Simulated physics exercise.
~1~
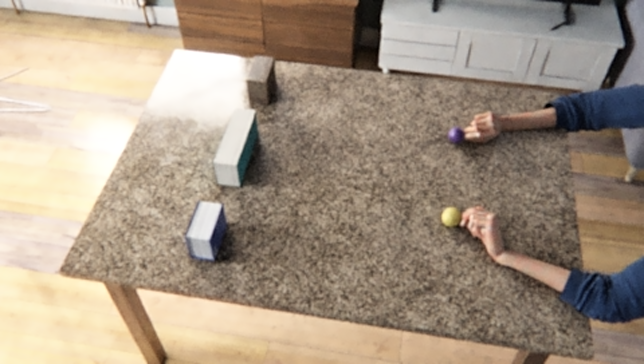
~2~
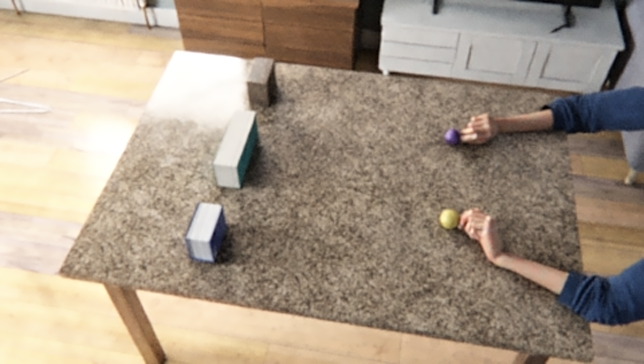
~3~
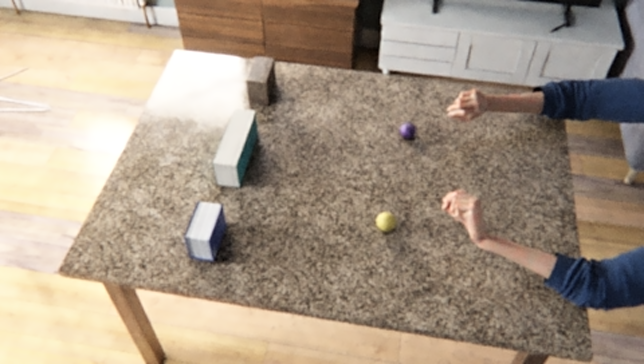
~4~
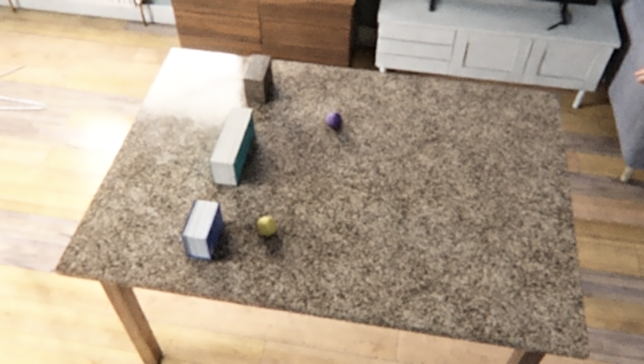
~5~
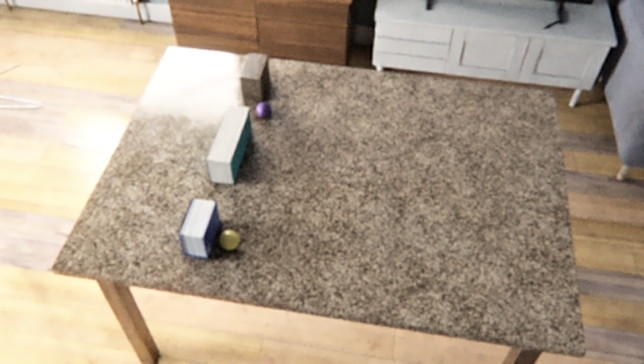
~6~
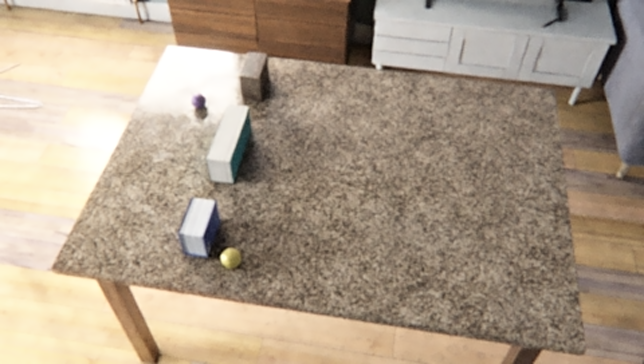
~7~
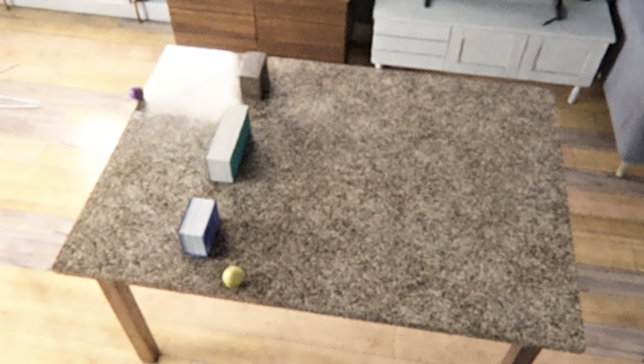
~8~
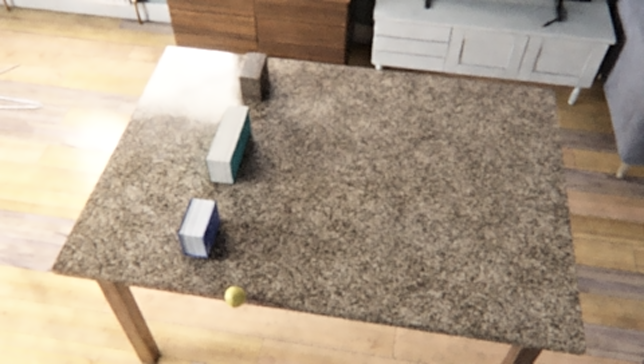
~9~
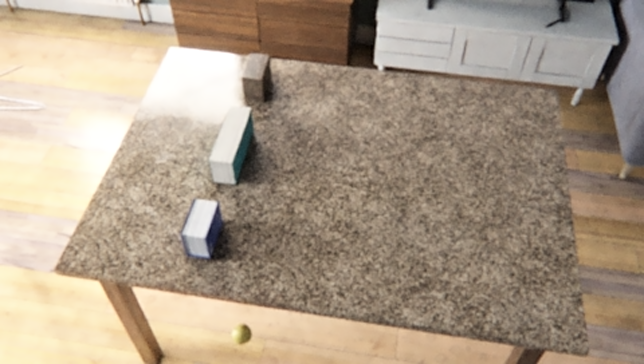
At the start, two hands at the right of a speckled tabletop hold a purple ball and a yellow ball, facing a row of three blocks on the left. The hands let go and draw back, and both balls roll left across the table. The purple ball heads for the gap between the dark block and the turquoise one, while the yellow ball meets the blue block. The purple ball passes through its gap and rolls on out of sight past the far left corner. The yellow ball, turned aside, rolls toward the near edge and drops off, ending below the tabletop.
